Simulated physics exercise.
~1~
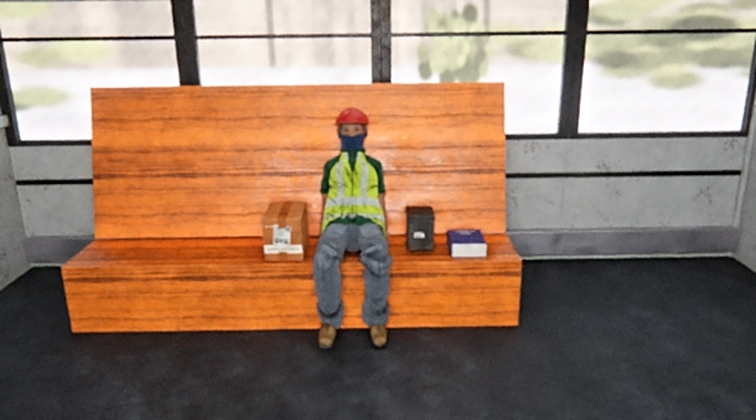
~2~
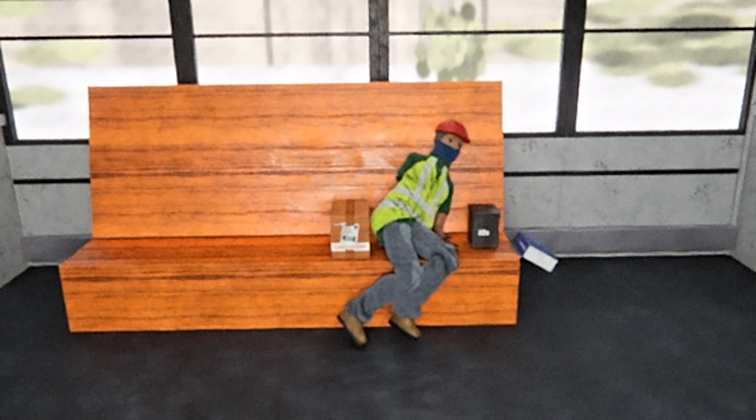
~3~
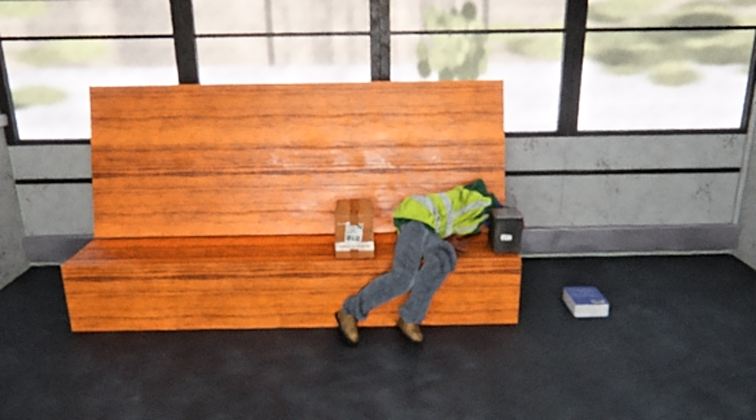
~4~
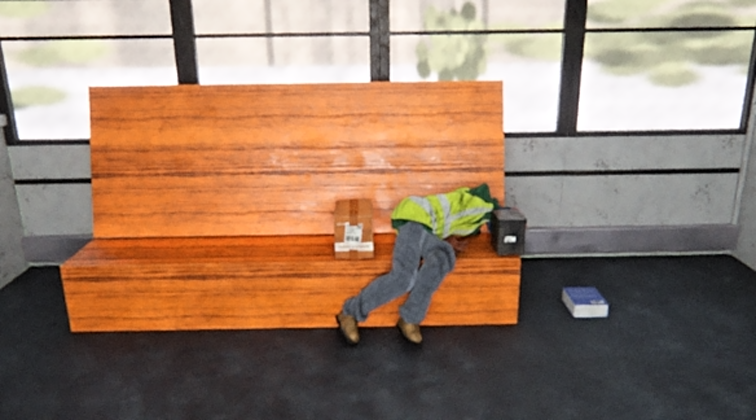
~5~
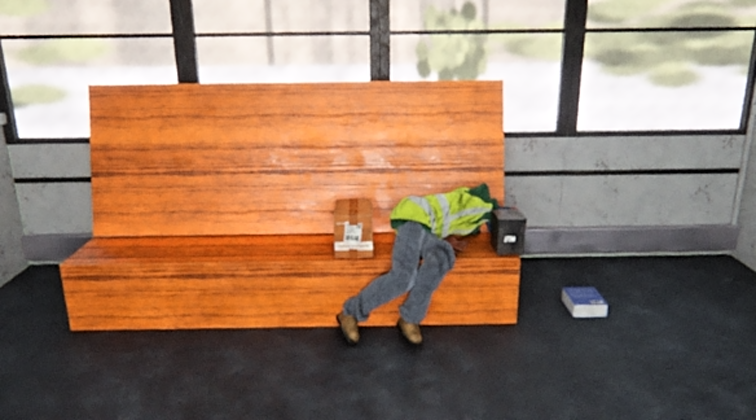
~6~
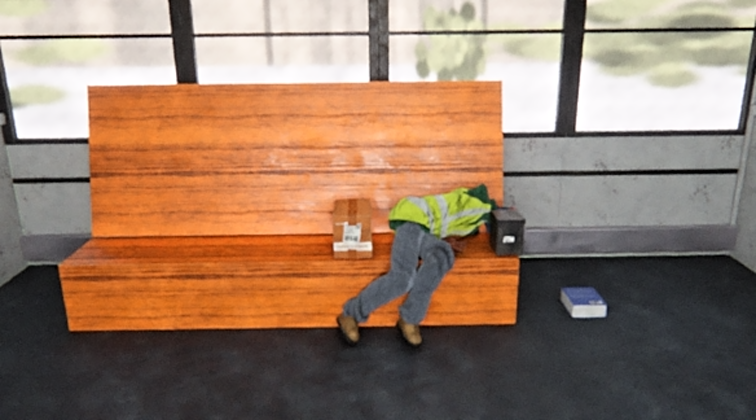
Inside a metro car, seen from the front by a slightly swaying camera, a long orange wooden bench stands beneath wide windows. A commuter in a red helmet, blue face covering, yellow-green safety vest and grey trousers sits near the middle, with a brown box on the left and a black container and a blue-and-white item on the right. Suddenly everything on the seat slides right, and the commuter tips that way as the blue item goes over the bench end. It lands on the dark floor, while the commuter folds down sideways toward the black container. All then lies still, the commuter slumped with hips on the seat, the box and container still aboard.
